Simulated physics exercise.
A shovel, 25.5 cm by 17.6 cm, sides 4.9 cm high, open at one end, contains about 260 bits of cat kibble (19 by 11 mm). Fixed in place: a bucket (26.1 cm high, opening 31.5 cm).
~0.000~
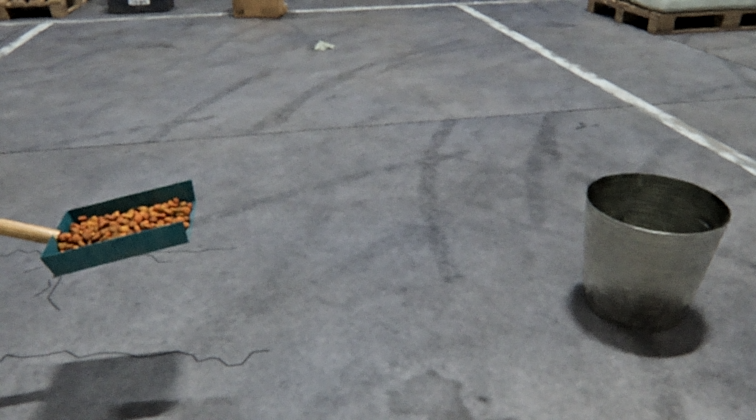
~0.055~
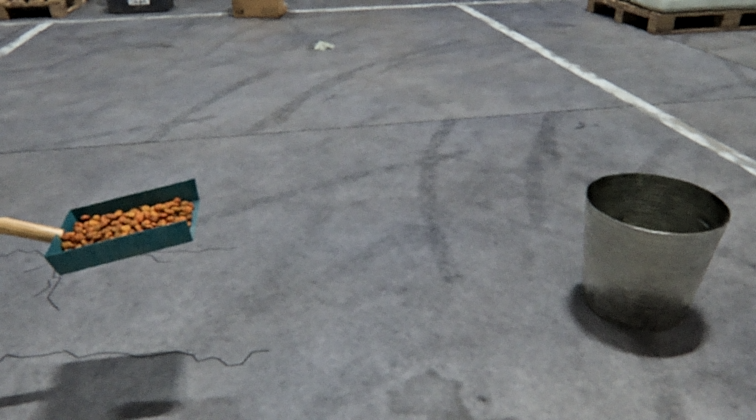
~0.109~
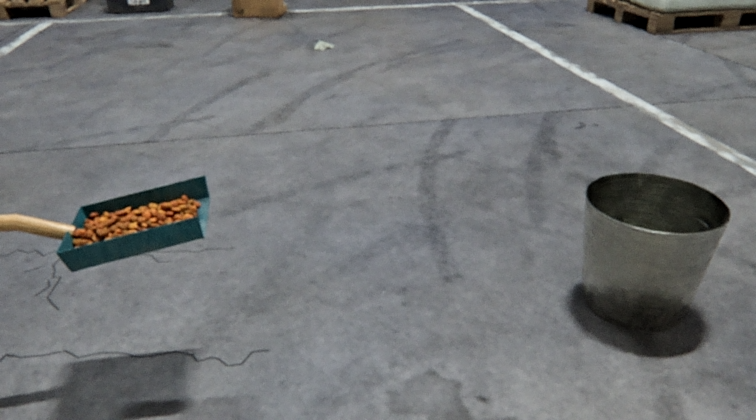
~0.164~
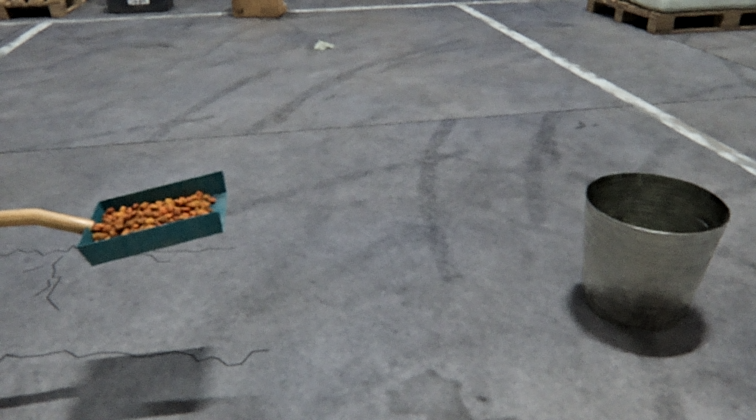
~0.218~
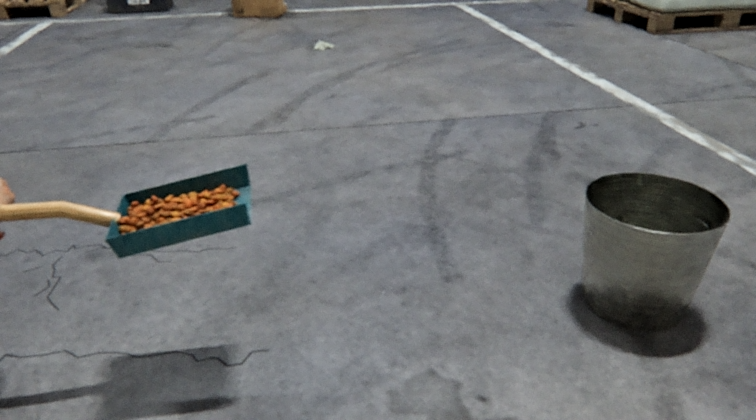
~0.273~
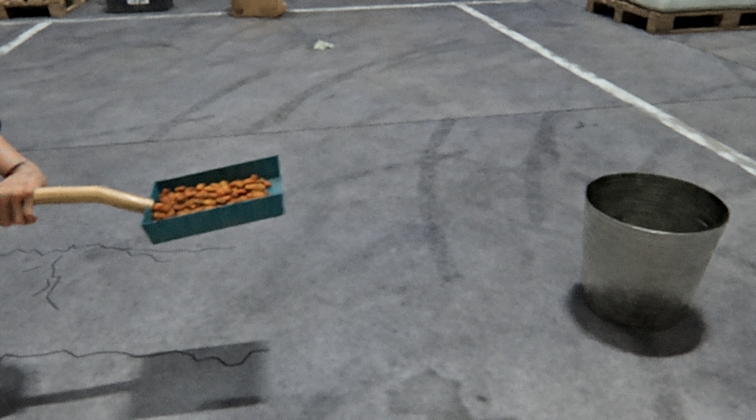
A green open-ended shovel loaded with brown kibble moving right above a grey concrete floor, a hand on its wooden handle appearing at left.
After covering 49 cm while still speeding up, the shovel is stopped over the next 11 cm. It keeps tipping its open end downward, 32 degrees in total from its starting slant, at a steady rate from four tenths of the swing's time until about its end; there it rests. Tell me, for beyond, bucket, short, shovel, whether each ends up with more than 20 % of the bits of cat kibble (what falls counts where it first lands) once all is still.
Ground beyond: It does not; bucket: It does; on the ground short of the target's middle: It does not; shovel: It does not.
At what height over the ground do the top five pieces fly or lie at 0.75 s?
Around 35 cm above the ground.
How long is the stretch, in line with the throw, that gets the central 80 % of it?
Around 15 centimetres.
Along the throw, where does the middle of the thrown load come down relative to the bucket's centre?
It's around 5 cm past it.
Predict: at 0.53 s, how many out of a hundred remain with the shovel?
I'd guess some 75 in a hundred.
After 0.42 s, tilt 7 degrees; shovel 100 %; middle of all pieces near (332, 151).
After 0.53 s, tilt 19 degrees; shovel 75 %, in the air 25 %; middle of all pieces near (452, 123).
After 0.64 s, tilt 21 degrees; in the air 100 %; middle of all pieces near (559, 147).
After 0.75 s, tilt 21 degrees; bucket 95 %, in the air 5 %; middle of all pieces near (645, 214).
At rest (1.6 s), beyond 0 %, bucket 100 %, short 0 %, shovel 0 %.
